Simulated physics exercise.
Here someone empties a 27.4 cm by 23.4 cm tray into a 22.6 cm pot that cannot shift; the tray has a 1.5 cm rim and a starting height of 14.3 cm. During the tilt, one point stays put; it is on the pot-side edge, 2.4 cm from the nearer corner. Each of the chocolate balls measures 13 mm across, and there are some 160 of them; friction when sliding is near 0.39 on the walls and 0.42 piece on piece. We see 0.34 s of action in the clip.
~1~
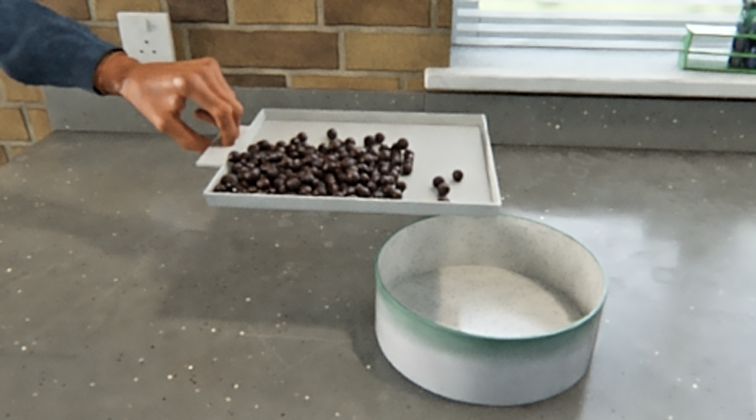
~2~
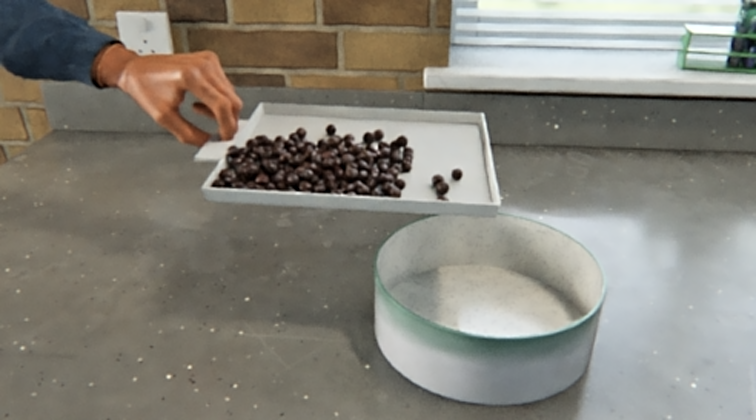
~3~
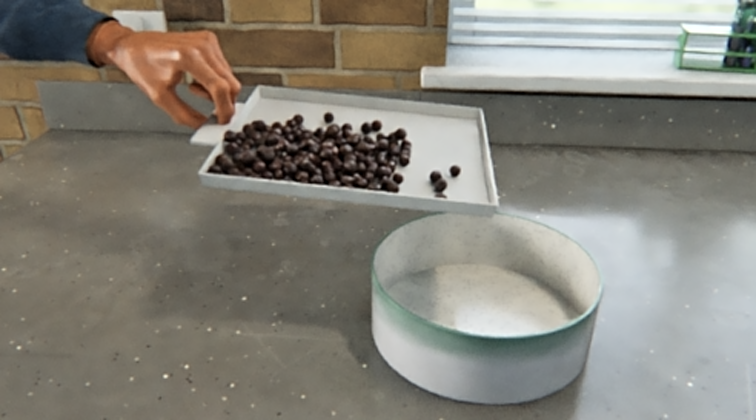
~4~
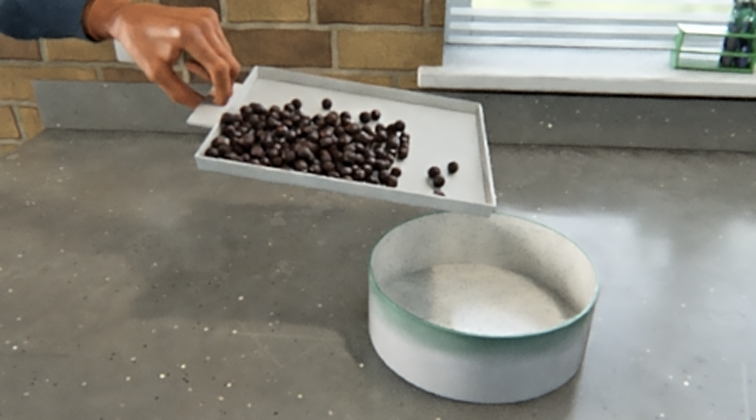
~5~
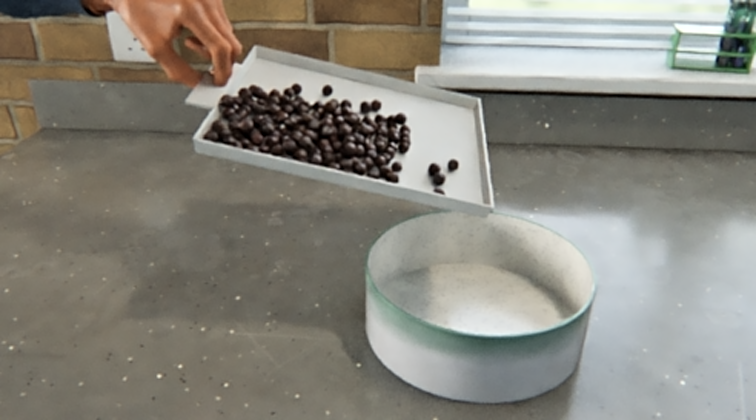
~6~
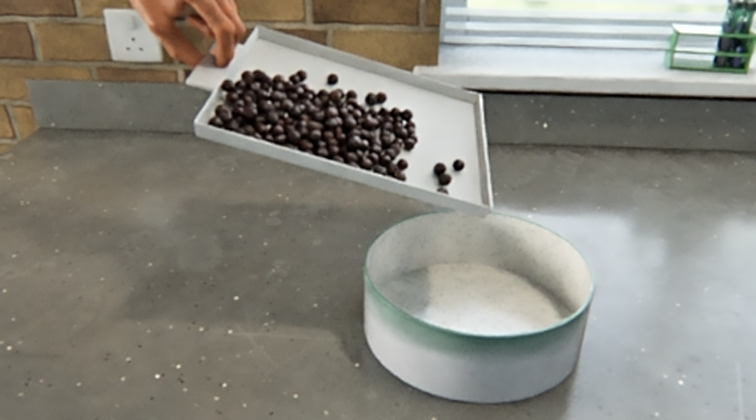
A hand lifted the left end of a pale tray heaped with small dark brown balls, steadily tilting it down toward the right above an empty round pot on a grey counter.
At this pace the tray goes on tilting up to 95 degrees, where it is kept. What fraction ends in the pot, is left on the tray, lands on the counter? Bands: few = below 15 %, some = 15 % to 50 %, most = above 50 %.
Pot: Most, tray: Few, counter: Few.
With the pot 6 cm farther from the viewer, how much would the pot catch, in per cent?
Close to 70 per cent, then.
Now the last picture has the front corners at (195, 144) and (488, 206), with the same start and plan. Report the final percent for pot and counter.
Pot: 95, counter: 5.
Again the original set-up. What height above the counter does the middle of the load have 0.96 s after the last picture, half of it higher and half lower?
Some 22 cm above the counter.
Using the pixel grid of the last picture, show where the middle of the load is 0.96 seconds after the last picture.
Roughly (487, 135).
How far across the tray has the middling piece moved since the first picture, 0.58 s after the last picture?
Displacement on the tray: About 10 cm.
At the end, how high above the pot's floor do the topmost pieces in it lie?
3.0 cm.
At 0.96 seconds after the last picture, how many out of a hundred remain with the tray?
Roughly 85 per cent.
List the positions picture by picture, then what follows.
Tray tilt 0 degrees, front corners at (207, 192) and (497, 203); middle of the pieces at (328, 172); pot at (489, 265), in the first picture.
Tray tilt 1 degrees, front corners at (206, 187) and (497, 203); middle of the pieces at (327, 169), in the second picture.
Tray tilt 5 degrees, front corners at (202, 172) and (495, 203), lowest corner right front; middle of the pieces at (325, 159), in the third picture.
Tray tilt 9 degrees, front corners at (199, 155) and (492, 204), lowest corner right front; middle of the pieces at (323, 147), in the fourth picture.
Tray tilt 14 degrees, front corners at (198, 138) and (490, 205), lowest corner right front; middle of the pieces at (323, 136), in the fifth picture.
Tray tilt 18 degrees, front corners at (199, 122) and (489, 206), lowest corner right front; middle of the pieces at (327, 127); pot at (477, 263), in the sixth picture.
Then, 0.58 s after the last picture, tilt 54 degrees; the tray holds 90 %, the pot 5 %.
Then, 0.96 s after the last picture, tilt 78 degrees; the tray holds 85 %, the pot 15 %.
Then, 1.43 s after the last picture, tilt 95 degrees; the tray holds 10 %, the pot 70 %.
In the end, pot 95 %, tray 0 %, counter 5 %.
